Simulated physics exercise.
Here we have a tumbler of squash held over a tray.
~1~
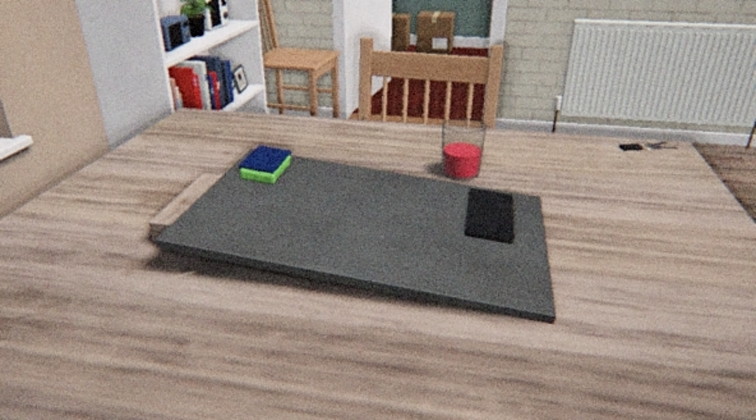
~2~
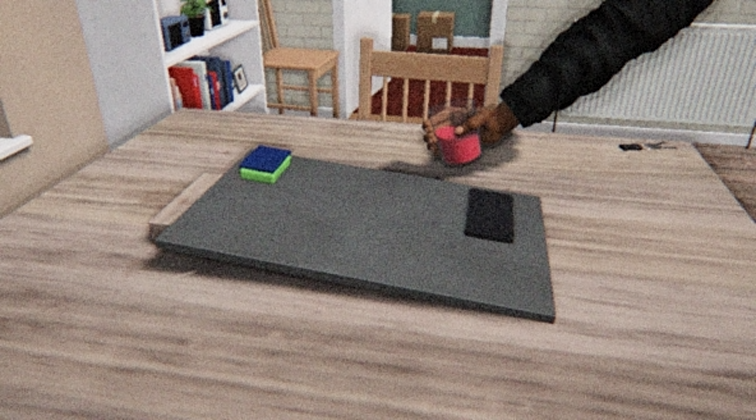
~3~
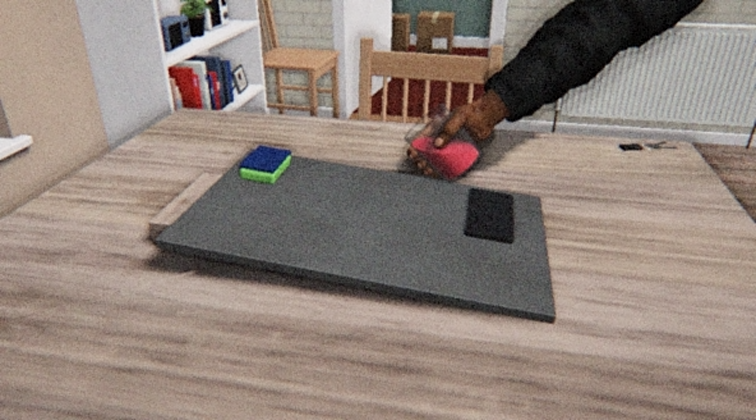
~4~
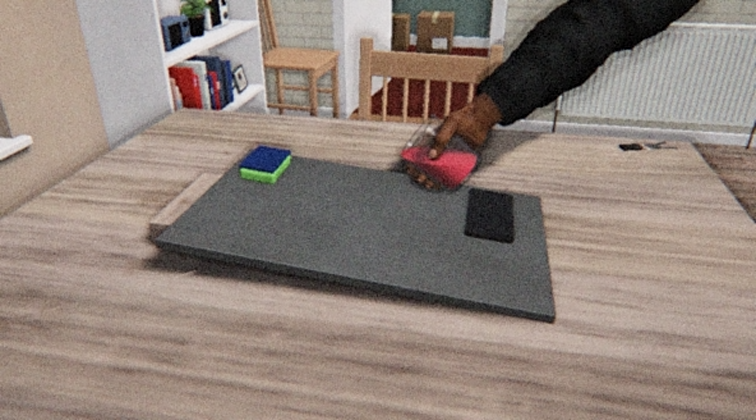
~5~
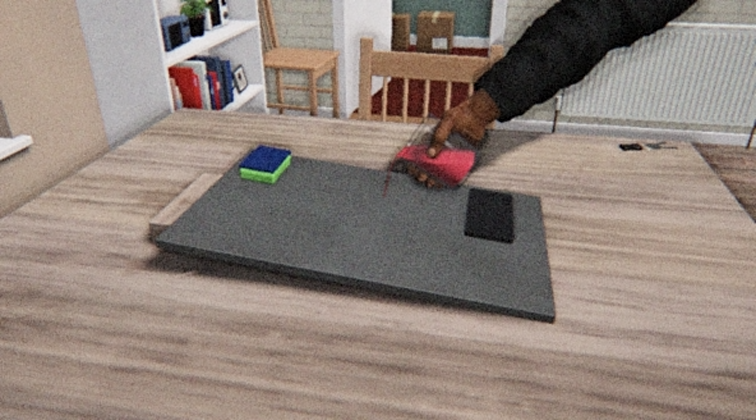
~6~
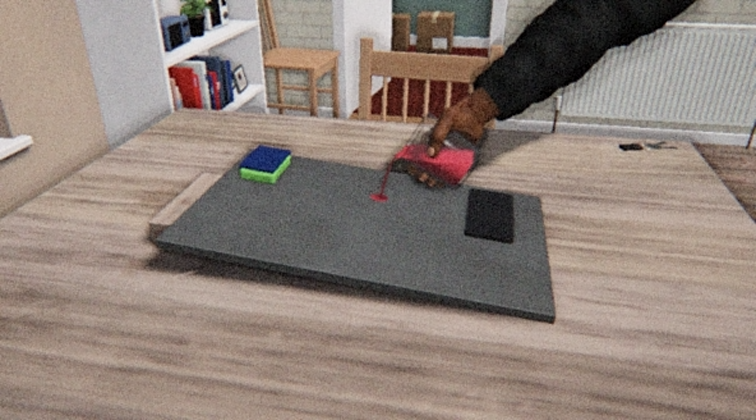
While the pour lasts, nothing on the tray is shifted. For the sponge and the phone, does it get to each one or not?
Sponge: Stays dry; phone: Gets wet.
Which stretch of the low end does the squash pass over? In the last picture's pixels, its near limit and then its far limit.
Wet edge: Approx. (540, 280) to (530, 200).
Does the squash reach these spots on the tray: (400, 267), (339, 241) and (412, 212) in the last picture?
Spot by spot: Missed, then missed, then touched.
Next, it runs down to the right; the sponge is clear of it; the phone is clear of it.
After that, it runs down to the right and off the end; the sponge is clear of it; the phone is in it.
Finally, it runs down to the right and off the end; the sponge is clear of it; the phone is in it.
